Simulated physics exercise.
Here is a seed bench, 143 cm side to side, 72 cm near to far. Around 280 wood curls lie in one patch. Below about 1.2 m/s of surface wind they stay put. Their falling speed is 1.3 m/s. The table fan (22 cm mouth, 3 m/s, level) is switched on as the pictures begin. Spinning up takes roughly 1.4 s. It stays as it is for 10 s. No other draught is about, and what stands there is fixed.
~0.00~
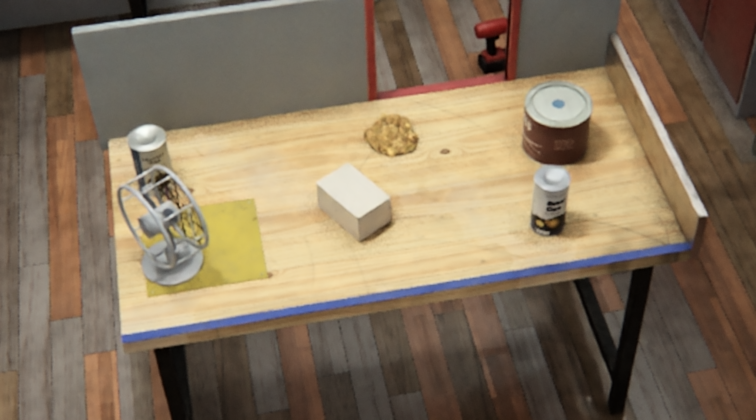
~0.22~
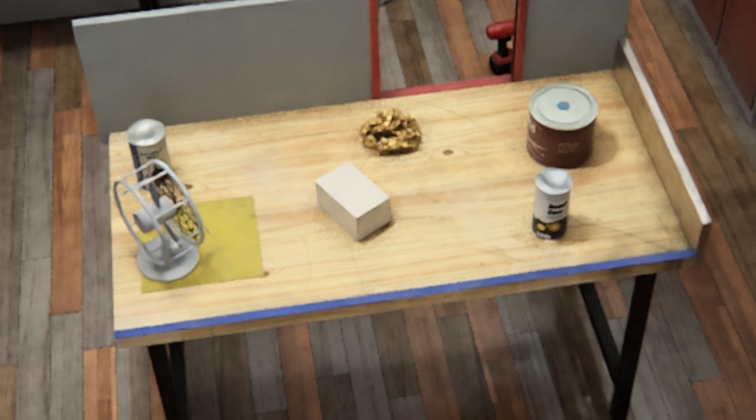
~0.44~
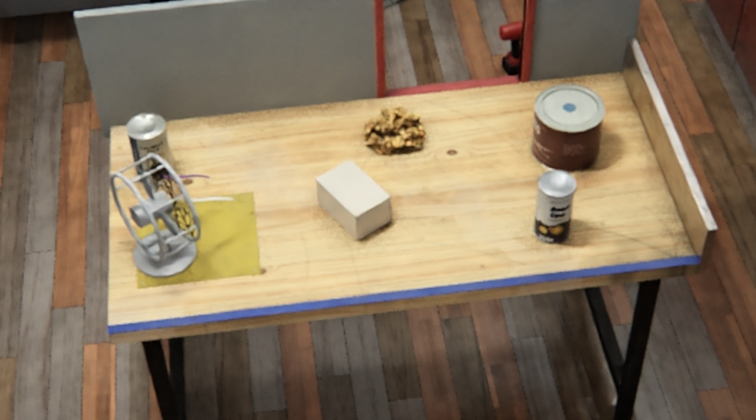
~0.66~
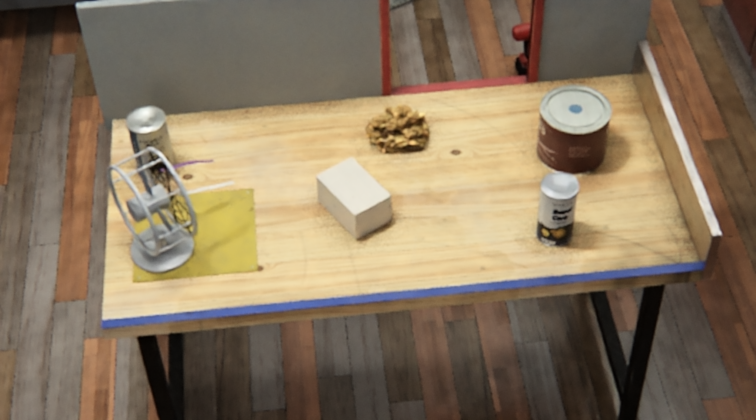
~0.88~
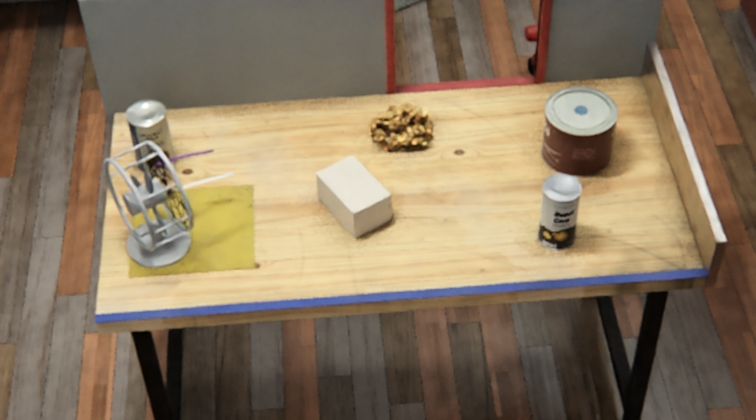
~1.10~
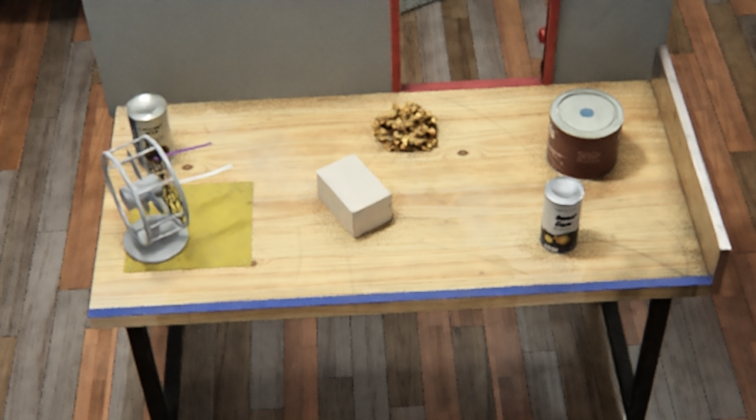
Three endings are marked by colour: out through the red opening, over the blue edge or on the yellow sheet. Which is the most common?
It is blue that takes the most.
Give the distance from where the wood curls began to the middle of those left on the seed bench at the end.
About 35 cm.
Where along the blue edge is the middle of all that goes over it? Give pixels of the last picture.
Near (696, 285).
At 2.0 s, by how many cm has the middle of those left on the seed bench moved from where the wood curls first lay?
Roughly 30 cm.
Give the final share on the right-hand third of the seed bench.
Near 40 %.
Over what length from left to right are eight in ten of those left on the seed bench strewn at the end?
About 30 cm.
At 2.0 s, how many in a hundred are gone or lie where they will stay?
Some 10 per cent.
After 2.0 s, 91 % are on the move or not yet settled, 4 % are out through the red opening, 0 % over the blue edge and 0 % on the yellow sheet; the middle of those still in play is near (523, 122).
After 3.2 s, 70 % are on the move or not yet settled, 6 % are out through the red opening, 15 % over the blue edge and 0 % on the yellow sheet; the middle of those still in play is near (637, 138).
After 5.5 s, 33 % are on the move or not yet settled, 6 % are out through the red opening, 48 % over the blue edge and 0 % on the yellow sheet; the middle of those still in play is near (551, 144).
After 10.0 s, at the end, 6 % are out through the red opening, 57 % over the blue edge and 0 % on the yellow sheet; the middle of those still in play is near (548, 143).
